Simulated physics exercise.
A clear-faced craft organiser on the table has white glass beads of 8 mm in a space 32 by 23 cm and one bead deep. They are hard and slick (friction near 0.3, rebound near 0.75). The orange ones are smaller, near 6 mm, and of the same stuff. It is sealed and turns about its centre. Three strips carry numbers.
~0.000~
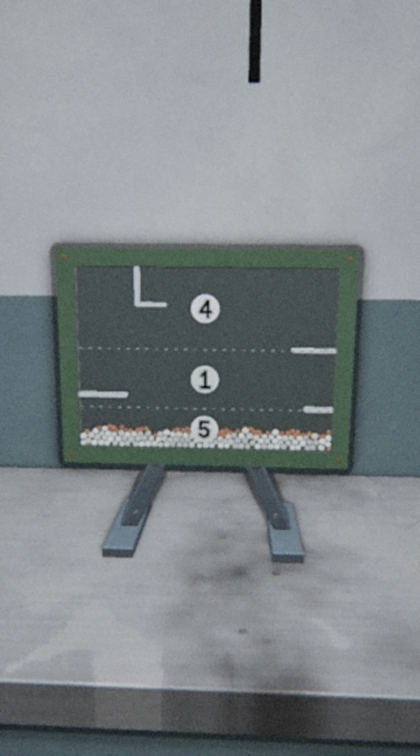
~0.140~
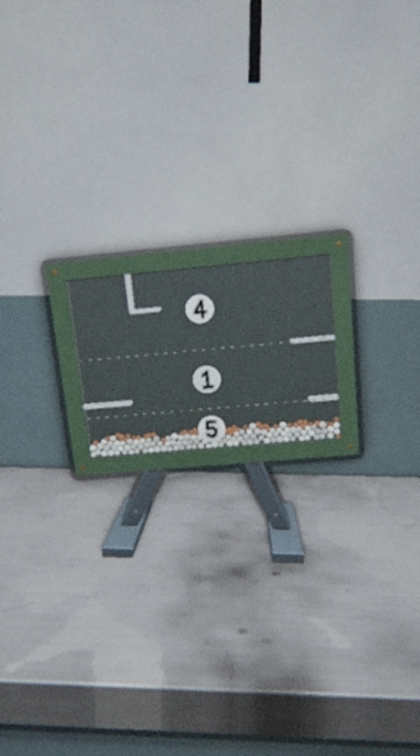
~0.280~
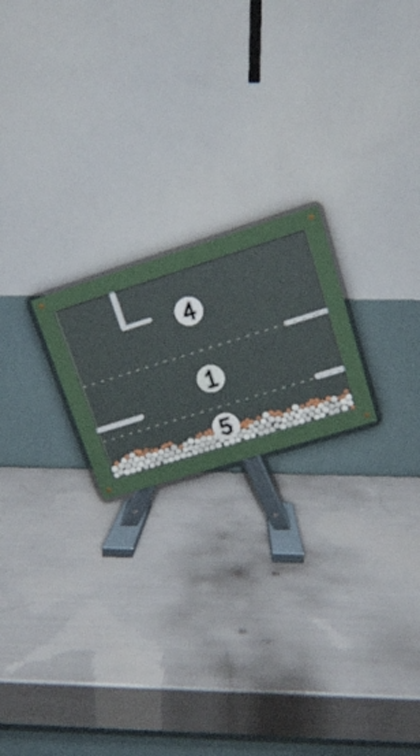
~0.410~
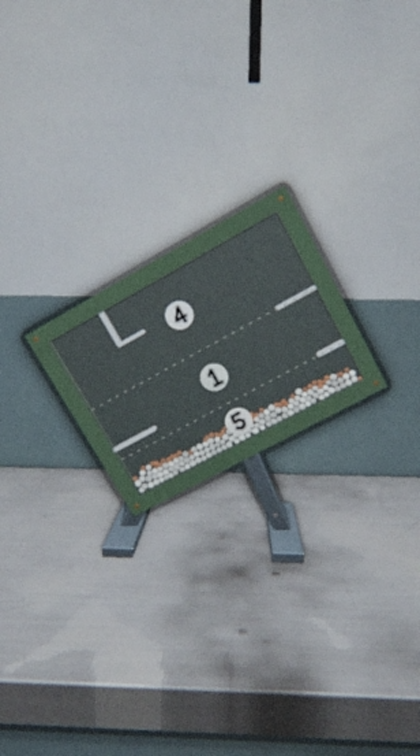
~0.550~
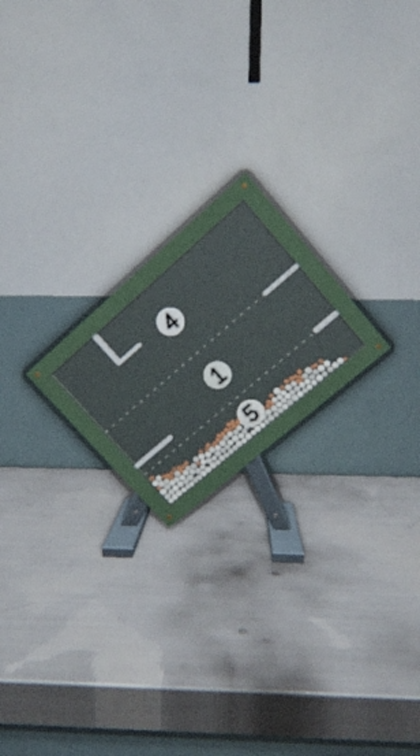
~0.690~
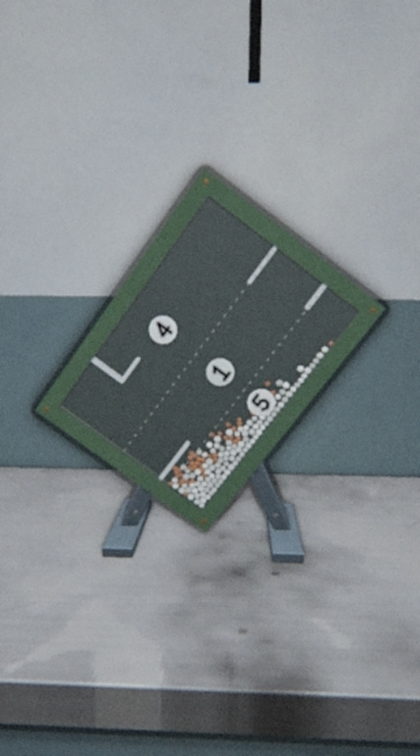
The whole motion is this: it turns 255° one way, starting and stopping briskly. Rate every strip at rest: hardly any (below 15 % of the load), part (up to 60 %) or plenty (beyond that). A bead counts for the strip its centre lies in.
No. 1: Hardly any; no. 4: Plenty; no. 5: Hardly any.
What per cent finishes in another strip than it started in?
About 100 per cent.
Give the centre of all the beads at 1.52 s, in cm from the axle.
Some 10 cm right and 9 cm below.
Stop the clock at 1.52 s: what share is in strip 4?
Some 30 per cent.
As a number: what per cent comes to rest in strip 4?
Some 95 per cent.
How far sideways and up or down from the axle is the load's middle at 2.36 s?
Some 10 cm right and 1 cm below.
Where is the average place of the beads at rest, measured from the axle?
Some 4 cm right and 11 cm below.
After 1.52 s, it stands 126° anticlockwise; the beads' middle is 10 cm right of and 9 cm below the centre; no. 1, 20 %, no. 4, 30 %, no. 5, 50 %.
After 2.36 s, it has come round 199° anticlockwise; the beads' middle is 10 cm right of and 1 cm below the centre; no. 1, 20 %, no. 4, 70 %, no. 5, 10 %.
After 3.07 s, it has come round 255° anticlockwise; the beads' middle is 6 cm right of and 6 cm below the centre; no. 1, 5 %, no. 4, 95 %.
At rest by 4.4 s, it has come round 255° anticlockwise; no. 1, 5 %, no. 4, 95 %, no. 5, 0 %.
